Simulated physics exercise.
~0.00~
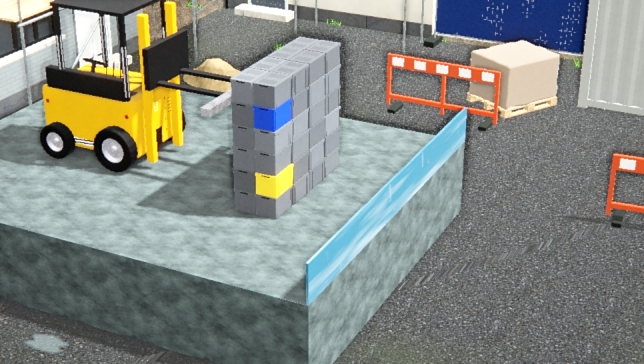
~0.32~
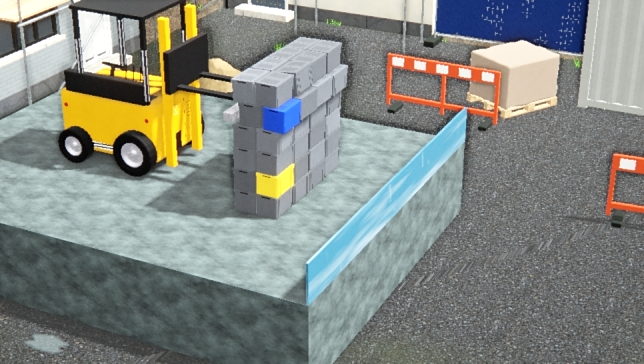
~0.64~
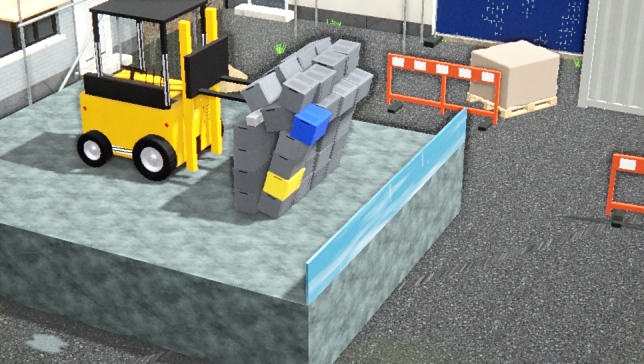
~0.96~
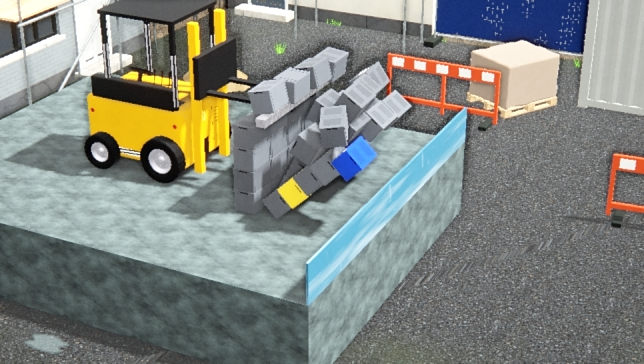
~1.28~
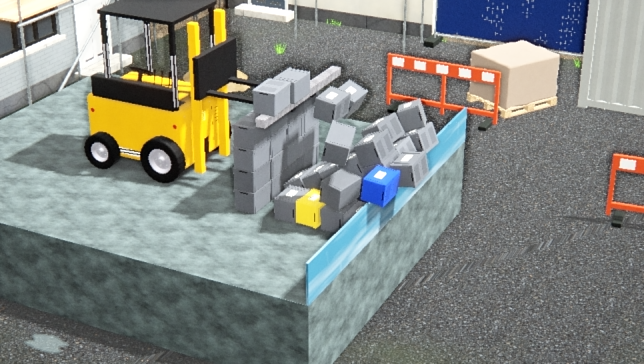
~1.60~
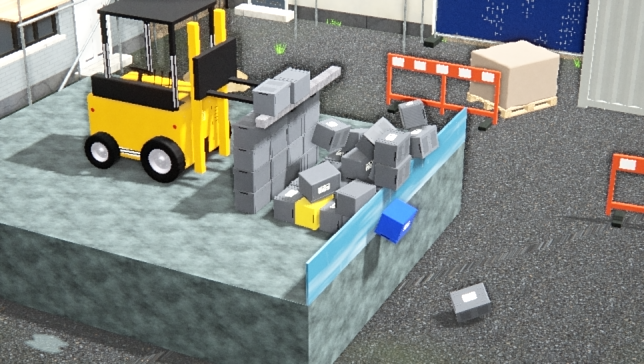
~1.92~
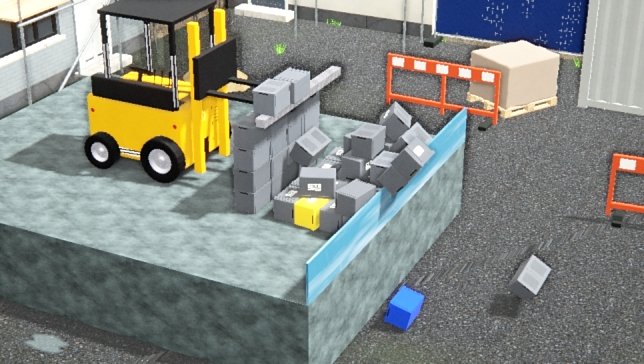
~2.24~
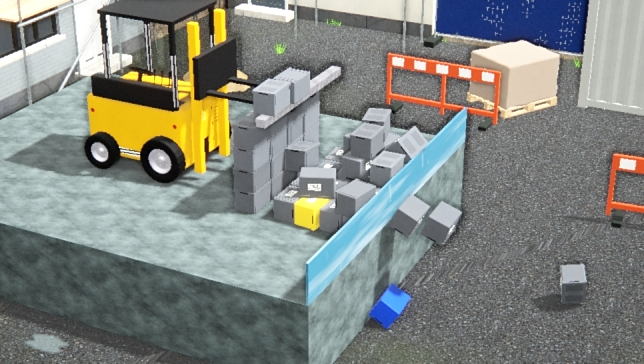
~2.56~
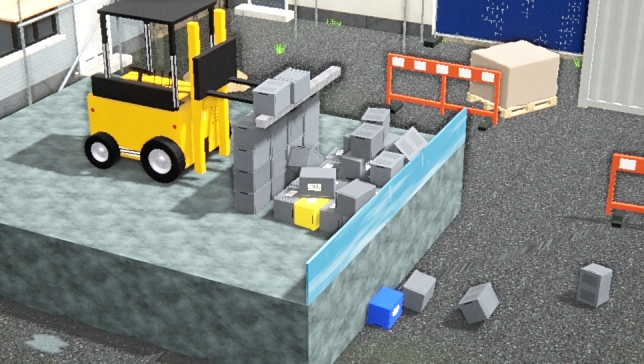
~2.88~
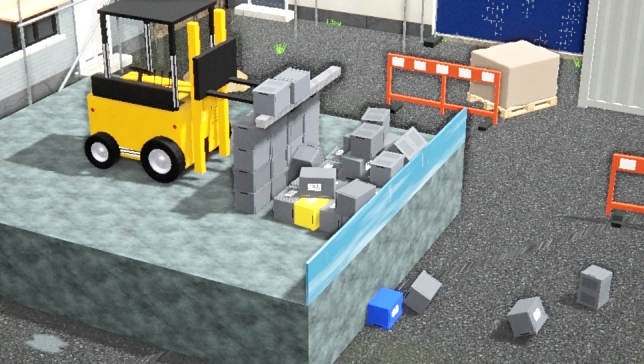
On a raised loading dock, a yellow forklift drove a beam into a tall stack of grey totes, toppling its right side into a heap against the kick board, while a few, including the blue one, tumbled to the ground and the yellow stayed up.
